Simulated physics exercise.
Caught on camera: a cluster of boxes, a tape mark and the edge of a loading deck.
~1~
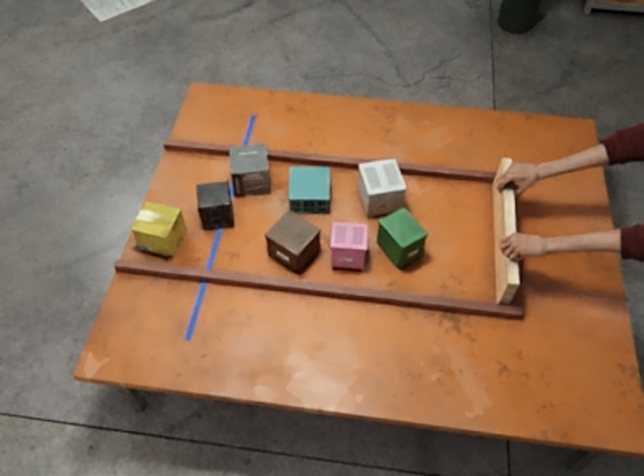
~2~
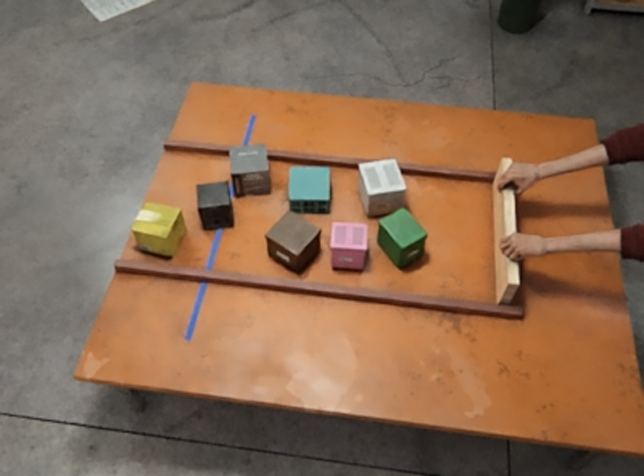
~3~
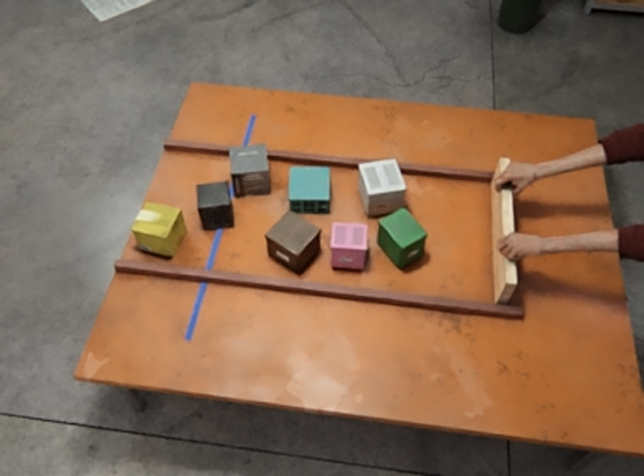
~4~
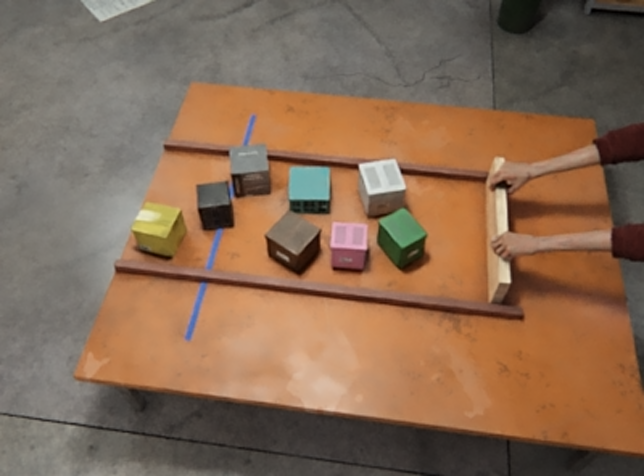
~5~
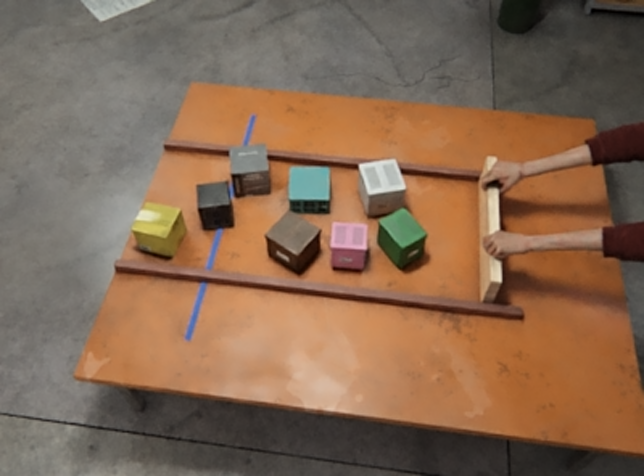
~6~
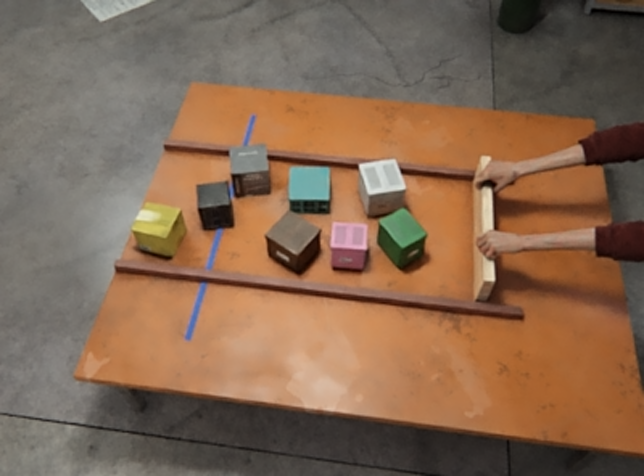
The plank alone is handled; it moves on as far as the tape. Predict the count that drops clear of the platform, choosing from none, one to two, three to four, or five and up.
I foresee one or two drops here.
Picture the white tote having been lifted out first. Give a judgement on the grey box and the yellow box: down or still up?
Result - grey box: It stays aboard; yellow box: It comes off.
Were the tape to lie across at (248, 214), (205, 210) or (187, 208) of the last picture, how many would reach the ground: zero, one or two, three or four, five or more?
Going through the places as listed, I'd say just one or two, then either three or four, then five or more.
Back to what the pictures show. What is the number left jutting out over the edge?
The count would be 2.
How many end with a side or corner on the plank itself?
It is in contact with 2.
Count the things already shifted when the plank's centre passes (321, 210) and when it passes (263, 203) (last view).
So far 6, and 8 at the second.
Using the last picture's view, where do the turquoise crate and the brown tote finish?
Turquoise crate: (177, 175); brown tote: (133, 236).
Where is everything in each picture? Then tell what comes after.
Yellow box (160, 230); black crate (215, 206); grey box (251, 171); plank (505, 229); tape (225, 212), in the first frame.
Black crate (215, 206); white tote (381, 189), in the second frame.
Grey box (251, 171); plank (503, 229), in the third frame.
Yellow box (160, 230); pink tote (349, 247), in the fourth frame.
Black crate (215, 206); turquoise crate (310, 190), in the fifth frame.
Yellow box (160, 230); black crate (215, 206); grey box (251, 171); plank (483, 227); tape (225, 212), in the sixth frame.
A little later, none off yet; yellow box at rest near (160, 230); black crate at rest near (215, 206); grey box at rest near (251, 171).
When it is over, the number that fall off is one or two; down, grey box and yellow box.
